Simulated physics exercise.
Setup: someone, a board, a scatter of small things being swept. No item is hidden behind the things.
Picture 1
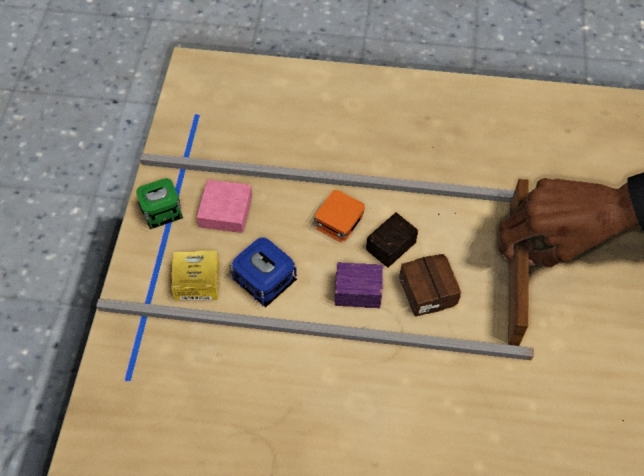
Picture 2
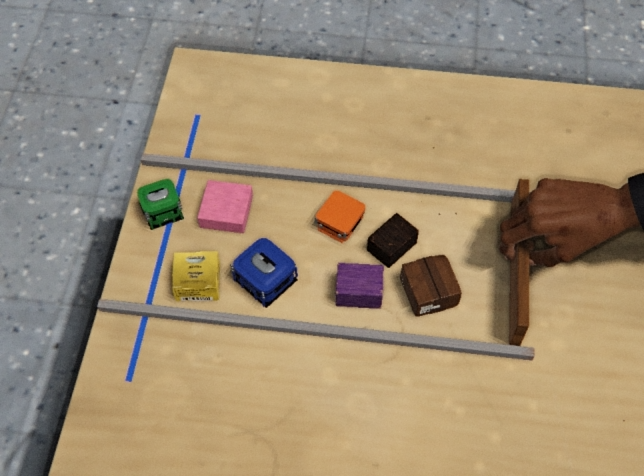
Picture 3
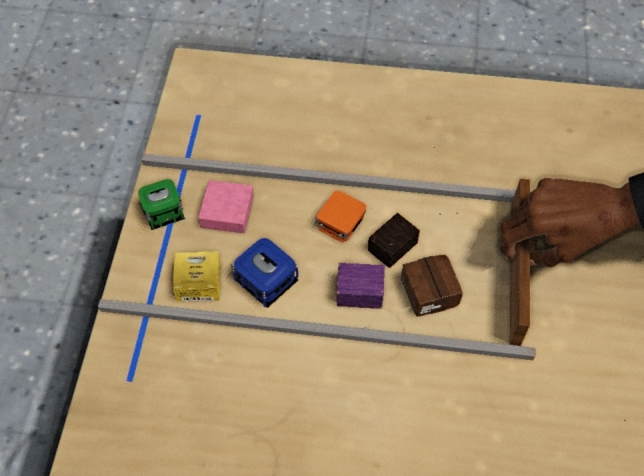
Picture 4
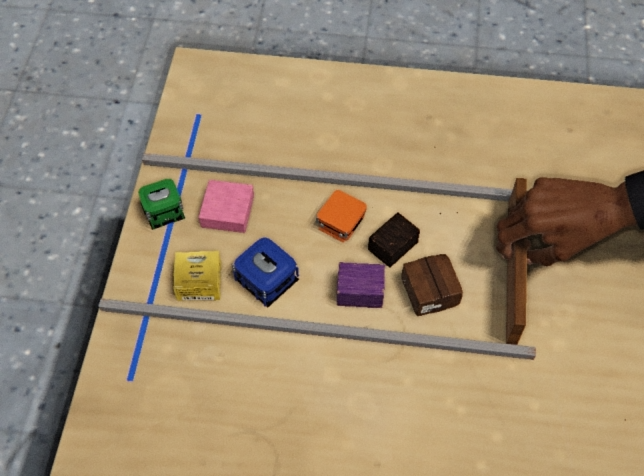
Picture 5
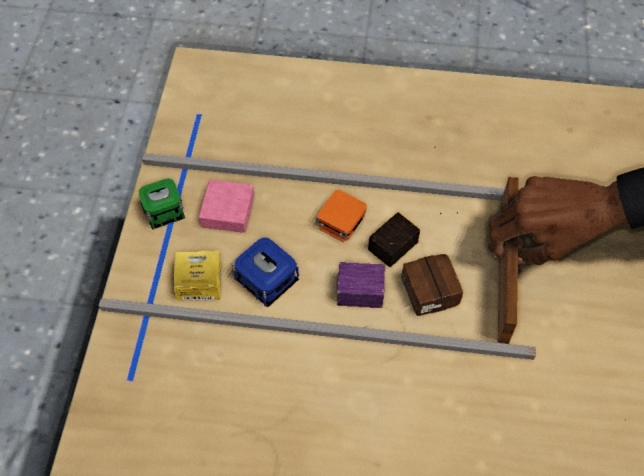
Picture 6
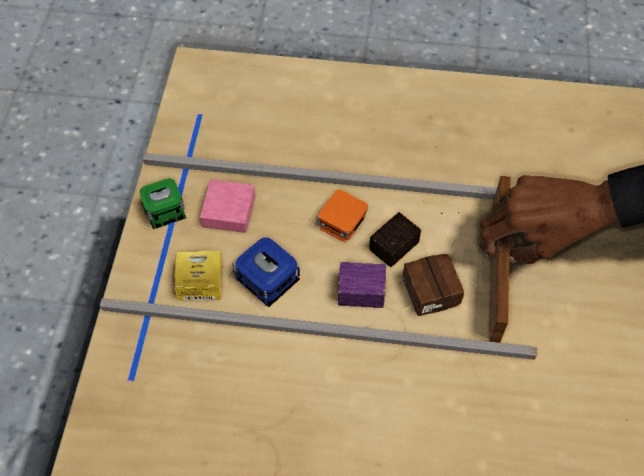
A hand held a wooden board upright between two gray rails, keeping it nearly still before sliding it slightly left, while the eight small colorful blocks and cases on the table stayed put, untouched.
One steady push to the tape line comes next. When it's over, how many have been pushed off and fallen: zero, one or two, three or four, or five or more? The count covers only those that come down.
By the end, five or more have fallen.
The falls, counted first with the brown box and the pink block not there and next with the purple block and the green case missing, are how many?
Try 1: 3; try 2: 3.
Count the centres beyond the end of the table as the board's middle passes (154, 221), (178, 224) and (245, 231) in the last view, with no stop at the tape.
Respectively 5, 5 and 1.
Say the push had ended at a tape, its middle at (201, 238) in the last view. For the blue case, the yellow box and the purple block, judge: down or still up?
Taking them in turn, the blue case tips off, the yellow box tips off, the purple block does not drop.
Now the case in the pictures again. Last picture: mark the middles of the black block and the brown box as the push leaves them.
Black block at (155, 219), brown box at (137, 256).
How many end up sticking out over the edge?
Number: 0.
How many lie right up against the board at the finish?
It touches 3.
A little later, none off yet; green case at rest near (163, 203); yellow box at rest near (199, 276); pink block at rest near (228, 206).
Next, none off yet; green case at rest near (163, 203); yellow box shifted well along near (103, 277); pink block moving near (219, 202).
When it is over, the number that fall off is five or more; down, purple block, blue case, pink block, yellow box and green case.
